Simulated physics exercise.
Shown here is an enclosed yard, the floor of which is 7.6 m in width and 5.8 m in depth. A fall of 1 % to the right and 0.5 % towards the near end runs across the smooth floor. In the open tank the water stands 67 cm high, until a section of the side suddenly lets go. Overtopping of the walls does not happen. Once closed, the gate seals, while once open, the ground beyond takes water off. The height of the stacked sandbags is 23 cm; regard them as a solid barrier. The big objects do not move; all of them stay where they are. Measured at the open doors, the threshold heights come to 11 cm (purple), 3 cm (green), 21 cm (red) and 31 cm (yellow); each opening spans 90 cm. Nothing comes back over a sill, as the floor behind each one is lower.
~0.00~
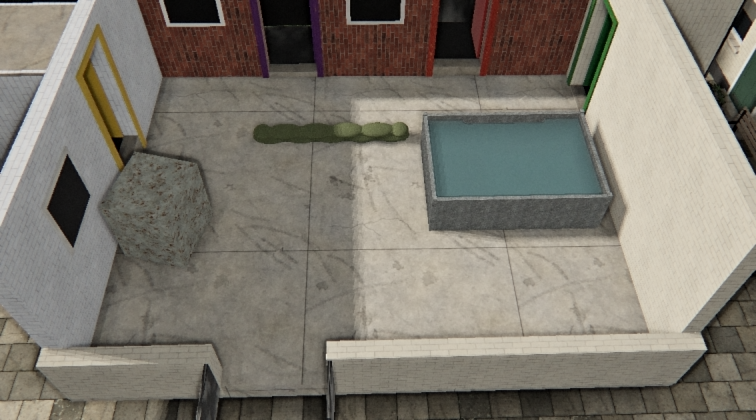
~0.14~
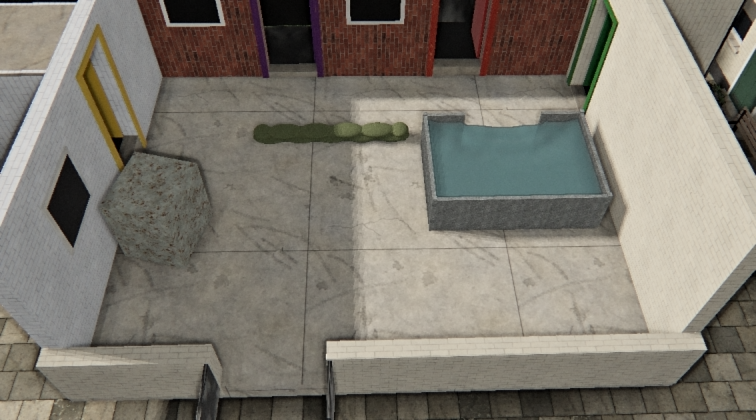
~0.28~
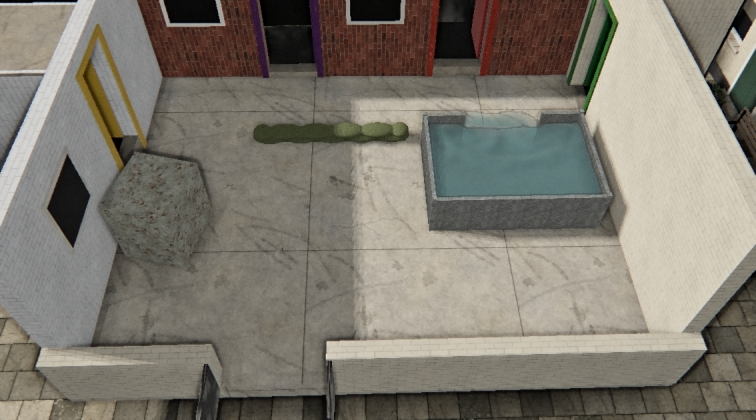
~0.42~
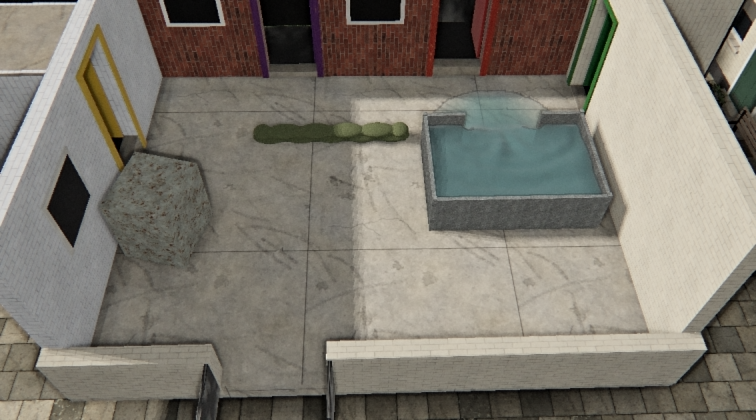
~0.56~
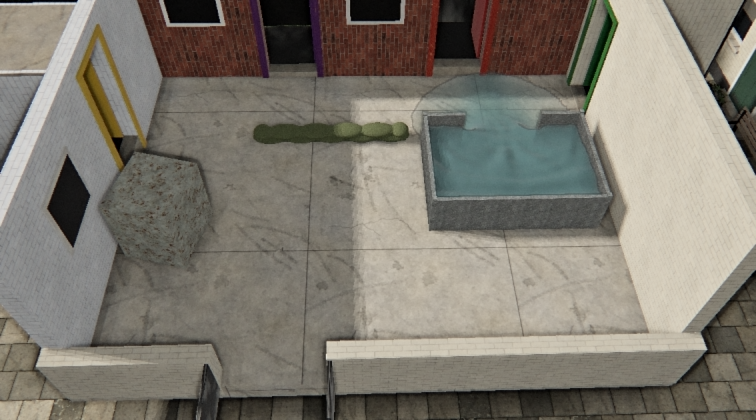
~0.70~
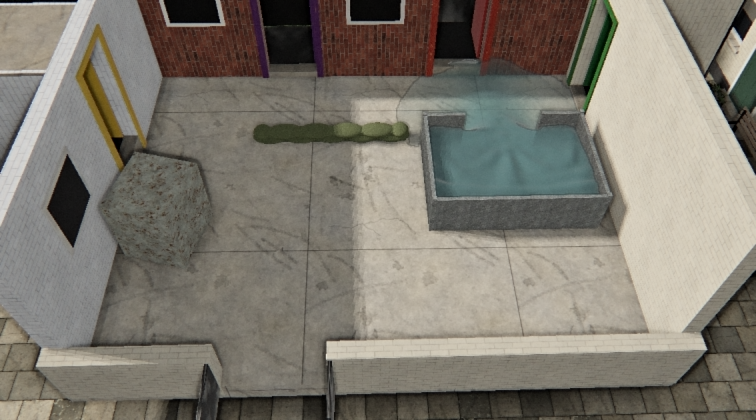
Water pours through a gap that opens in the far side of a grey open tank and fans out in a thin sheet over the paved yard floor toward the brick wall, while the boulder and green sandbags stay still.
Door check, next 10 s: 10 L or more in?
The purple door lets in less than the limit; the green door lets in more than the limit; the red door lets in more than the limit; the yellow door lets in less than the limit.
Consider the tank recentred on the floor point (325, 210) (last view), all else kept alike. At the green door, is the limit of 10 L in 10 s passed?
Green: Beyond limit.
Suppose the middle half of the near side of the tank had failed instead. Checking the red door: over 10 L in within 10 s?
Red: Falls short.
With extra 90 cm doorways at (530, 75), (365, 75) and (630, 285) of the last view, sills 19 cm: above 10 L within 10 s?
More, less, less.
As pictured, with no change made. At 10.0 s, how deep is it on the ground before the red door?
It's about 7.5 cm.
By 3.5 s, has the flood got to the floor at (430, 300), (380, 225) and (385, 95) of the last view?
In turn: Not reached, not reached, flooded.
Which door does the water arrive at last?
That's the yellow door.
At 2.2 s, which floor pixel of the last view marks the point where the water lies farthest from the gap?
That lands around (251, 78) in the last picture.
After 1.4 s water covers 15 % of the floor and is deepest (60 cm) near (565, 76); purple door not reached, green door 18 cm at the sill, 9 L in, red door 40 cm at the sill, 41 L in, yellow door not reached.
After 2.2 s water covers 20 % of the floor and is deepest (38 cm) near (520, 82); purple door 6 cm at the sill, 0 L in, green door 22 cm at the sill, 112 L in, red door 33 cm at the sill, 104 L in, yellow door not reached.
After 3.5 s water covers 35 % of the floor and is deepest (26 cm) near (491, 83); purple door 5 cm at the sill, 0 L in, green door 19 cm at the sill, 288 L in, red door 24 cm at the sill, 133 L in, yellow door not reached.
After 6.0 s water covers 50 % of the floor and is deepest (16 cm) near (491, 83); purple door 4 cm at the sill, 0 L in, green door 14 cm at the sill, 515 L in, red door 15 cm at the sill, 138 L in, yellow door 8 cm at the sill, 0 L in.
After 10.0 s water covers 85 % of the floor and is deepest (12 cm) near (152, 208); purple door 8 cm at the sill, 0 L in, green door 10 cm at the sill, 686 L in, red door 8 cm at the sill, 138 L in, yellow door 10 cm at the sill, 0 L in.
